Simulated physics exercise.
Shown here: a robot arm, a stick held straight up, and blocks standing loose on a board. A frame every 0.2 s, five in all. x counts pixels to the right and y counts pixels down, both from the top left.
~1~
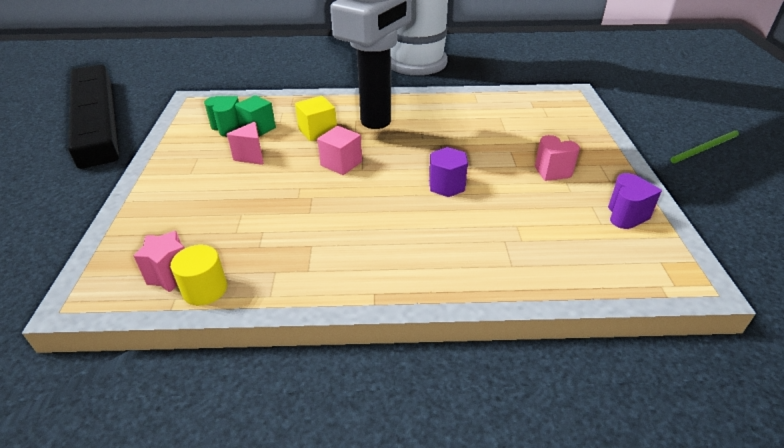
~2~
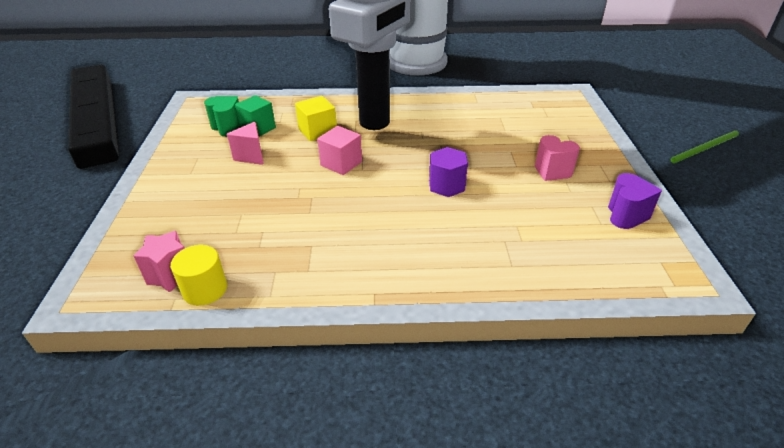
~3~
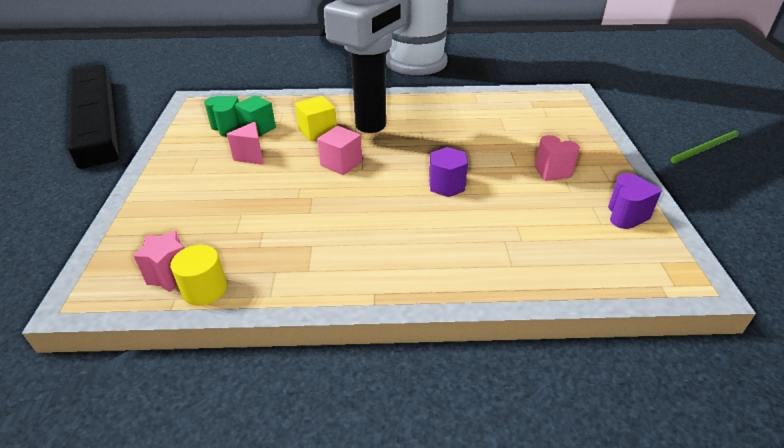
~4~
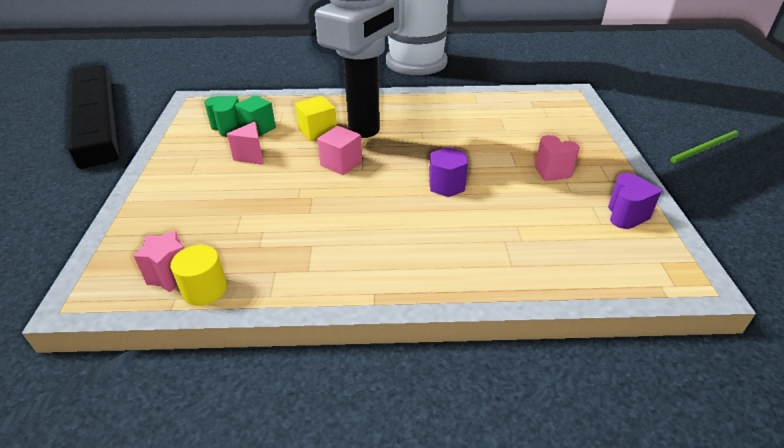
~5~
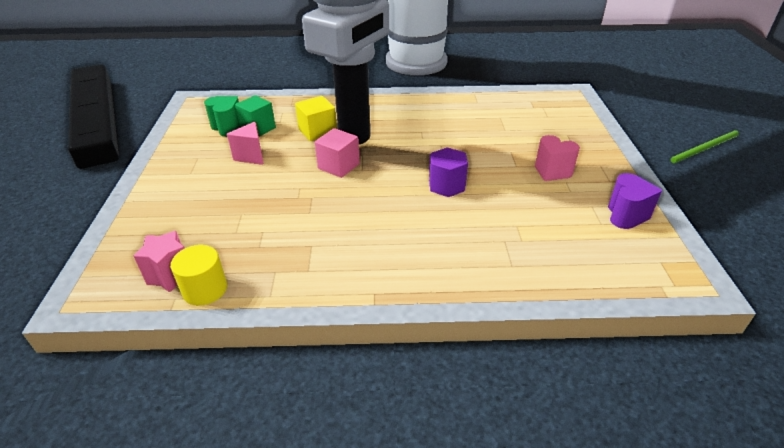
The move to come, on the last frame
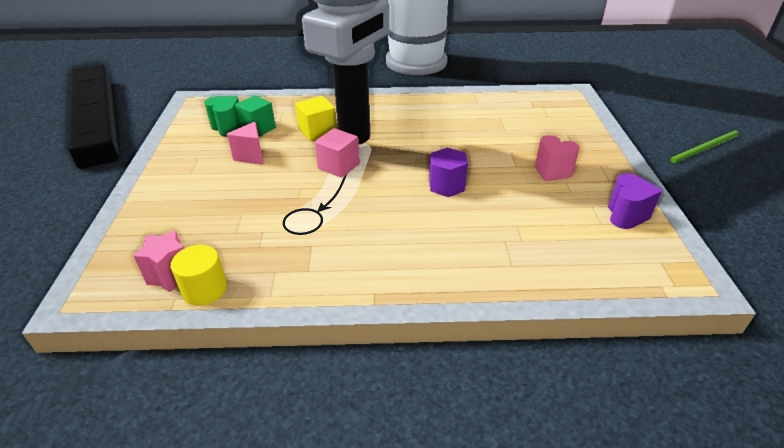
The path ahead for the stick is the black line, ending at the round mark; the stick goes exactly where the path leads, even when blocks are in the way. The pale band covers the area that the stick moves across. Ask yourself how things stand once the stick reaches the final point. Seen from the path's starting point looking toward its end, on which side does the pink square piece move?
So, looking from the first point of the path to the last, the pink square piece moves rightwards.
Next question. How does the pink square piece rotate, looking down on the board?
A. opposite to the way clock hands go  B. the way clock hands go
B
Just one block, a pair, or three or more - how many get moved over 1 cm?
Shifted over 1 cm: One.
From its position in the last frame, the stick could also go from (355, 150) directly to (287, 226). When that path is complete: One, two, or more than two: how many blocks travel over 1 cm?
When the path ends, I think you'll find one block out of place by more than 1 cm.
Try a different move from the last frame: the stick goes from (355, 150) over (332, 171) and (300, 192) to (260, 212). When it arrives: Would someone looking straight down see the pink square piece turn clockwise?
It seems not.
Drawn move, from (355, 150) over (346, 173) and (333, 198) to (303, 221).
The first path, step by step. One third of the way, stick at (345, 160); pink square piece at (319, 161), turned 20° clockwise.
Two thirds of the way, stick at (332, 185); pink square piece at (295, 180), turned 45° clockwise.
At the end, stick at (301, 208); yellow square piece still; pink square piece at (259, 194), turned 65° clockwise.
